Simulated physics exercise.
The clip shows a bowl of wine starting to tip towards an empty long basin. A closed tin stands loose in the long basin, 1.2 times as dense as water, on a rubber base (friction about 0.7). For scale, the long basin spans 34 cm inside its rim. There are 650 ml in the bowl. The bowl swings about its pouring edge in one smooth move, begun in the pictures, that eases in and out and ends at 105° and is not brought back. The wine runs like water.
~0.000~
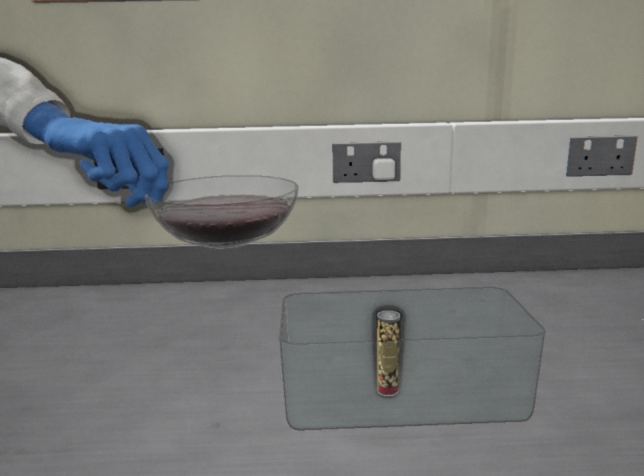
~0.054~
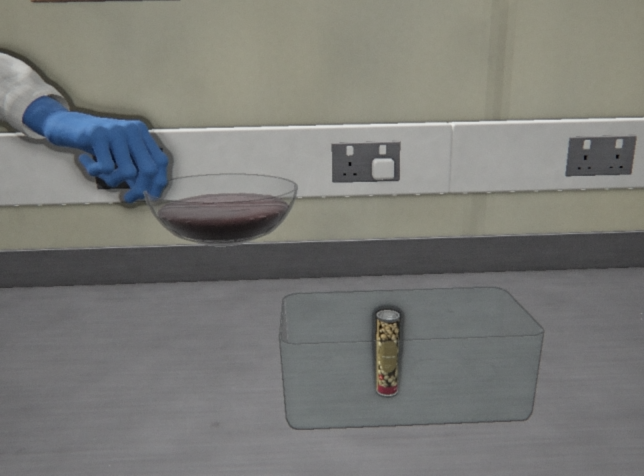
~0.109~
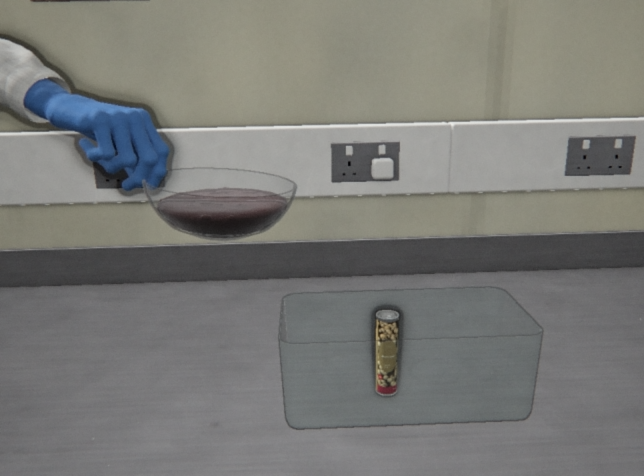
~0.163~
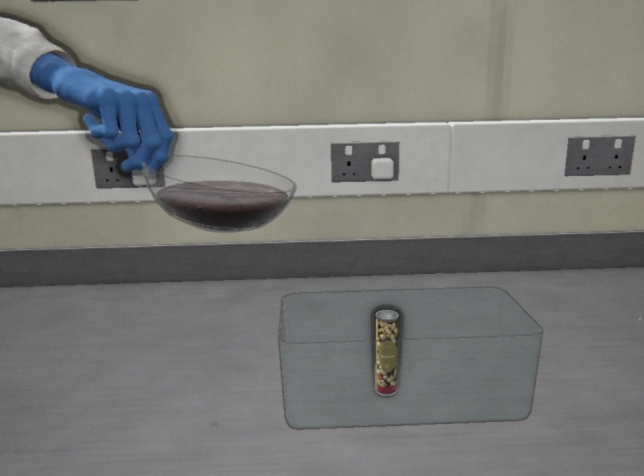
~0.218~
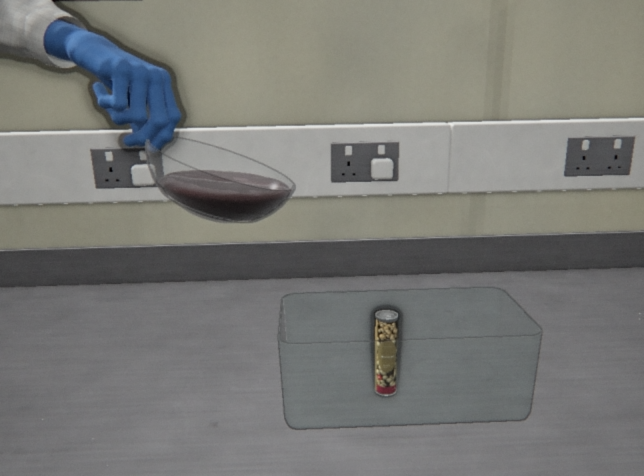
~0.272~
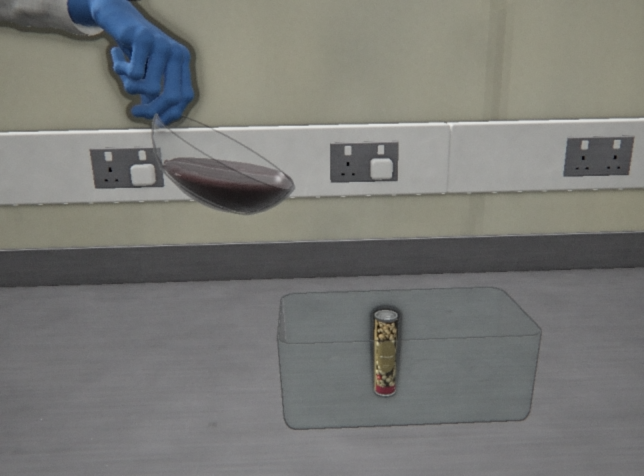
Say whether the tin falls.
It remains upright.
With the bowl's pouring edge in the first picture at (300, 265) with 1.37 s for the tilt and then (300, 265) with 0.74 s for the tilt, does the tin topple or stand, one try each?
First it remains upright; then it topples.
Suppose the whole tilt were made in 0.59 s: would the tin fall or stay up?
The tin remains upright.
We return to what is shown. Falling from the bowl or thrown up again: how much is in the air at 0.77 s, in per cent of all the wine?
Near 5 in a hundred.
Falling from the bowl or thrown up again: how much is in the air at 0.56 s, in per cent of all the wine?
About 80 per cent.
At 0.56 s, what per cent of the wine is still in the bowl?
Some 12 per cent.
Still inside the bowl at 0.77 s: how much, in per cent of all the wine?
Some 0 per cent.
After 0.56 s the tilt is 91° and 12 per cent is still to pour; the tin stands where it began.
After 0.77 s the tilt is 105° and 0 per cent is still to pour; the tin stands where it began.
After 1.00 s the tilt is 105° and 0 per cent is still to pour; the tin stands where it began.
After 1.24 s the tilt is 105° and 0 per cent is still to pour; the tin stands where it began.
In the end the tin stands where it began.
